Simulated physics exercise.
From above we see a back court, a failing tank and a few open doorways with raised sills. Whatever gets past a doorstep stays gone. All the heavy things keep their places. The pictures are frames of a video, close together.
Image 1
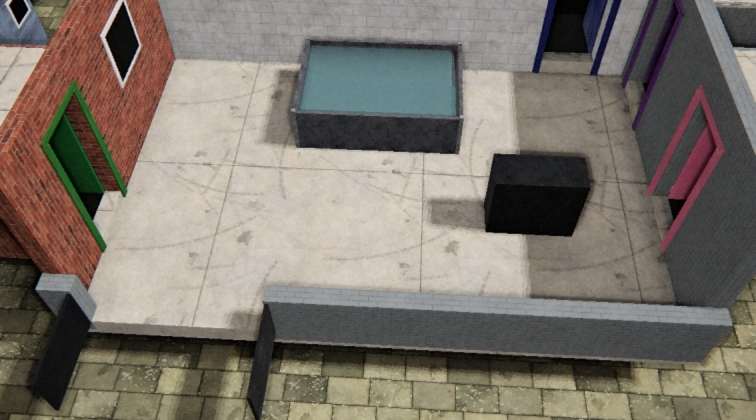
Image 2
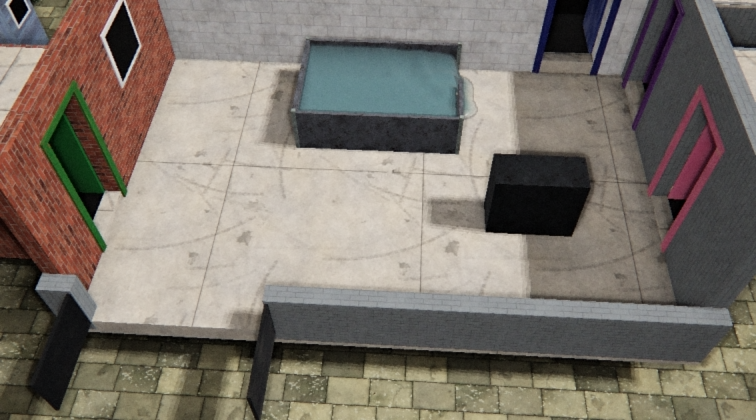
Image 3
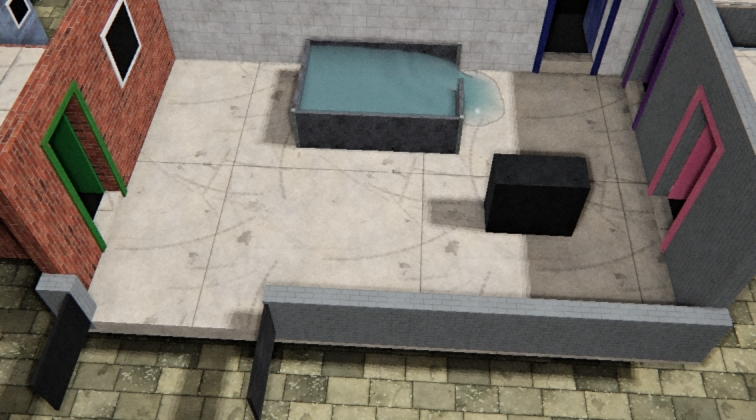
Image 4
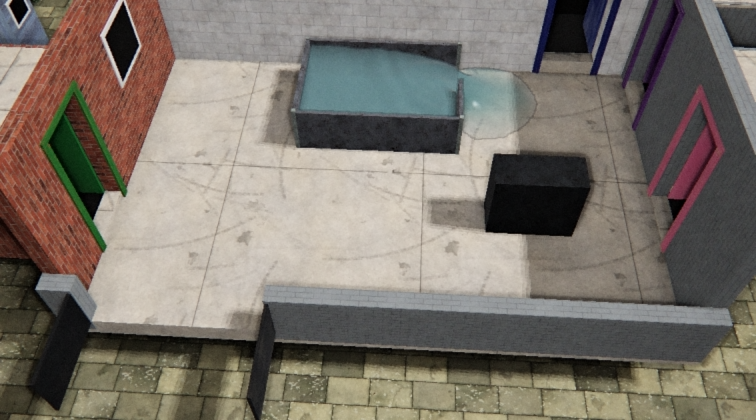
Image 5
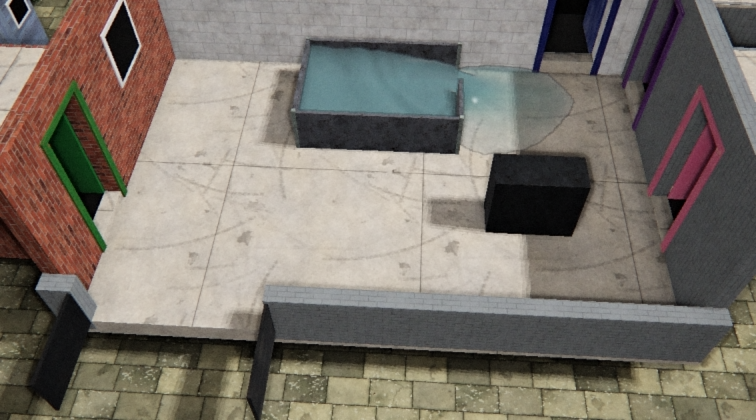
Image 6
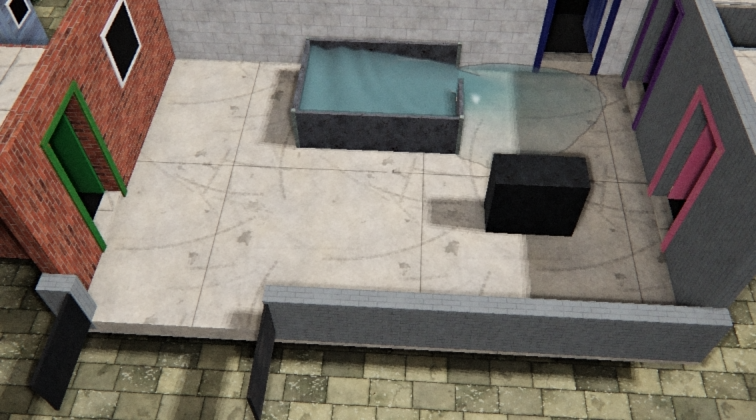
A dark-walled tank of water sat still in a paved court, then water poured out at its right side and spread across the floor to the right, behind a black block.
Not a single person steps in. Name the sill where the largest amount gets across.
Purple.
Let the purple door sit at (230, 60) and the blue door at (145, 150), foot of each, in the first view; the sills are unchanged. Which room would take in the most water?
I'd say the biggest share comes in at the door marked pink.
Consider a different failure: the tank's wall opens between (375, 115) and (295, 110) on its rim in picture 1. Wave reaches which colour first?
The green one.
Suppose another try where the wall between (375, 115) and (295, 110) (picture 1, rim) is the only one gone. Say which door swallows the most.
The pink one.
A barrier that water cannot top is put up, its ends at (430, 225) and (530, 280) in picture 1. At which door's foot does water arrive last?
The green one.
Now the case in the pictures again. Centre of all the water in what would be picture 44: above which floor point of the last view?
I'd point to (483, 164).
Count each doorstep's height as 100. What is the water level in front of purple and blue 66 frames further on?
In order: Roughly 50 and 30 in a hundred.
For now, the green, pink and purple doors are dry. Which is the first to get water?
The purple-painted one, for sure.
A moment on, water covers 20 % of the floor; purple door a trickle in, blue door wet at the sill, nothing in, pink door not reached, green door not reached.
Next, water covers 25 % of the floor; purple door a lot in, blue door wet at the sill, nothing in, pink door wet at the sill, nothing in, green door not reached.
Then, water covers 30 % of the floor; purple door a lot in, blue door wet at the sill, nothing in, pink door some in, green door not reached.
Later, water covers 60 % of the floor; purple door a lot in, blue door wet at the sill, nothing in, pink door some in, green door not reached.
In the end, water covers 90 % of the floor; purple door a lot in, blue door wet at the sill, nothing in, pink door some in, green door wet at the sill, nothing in; the purple door has let in the most.
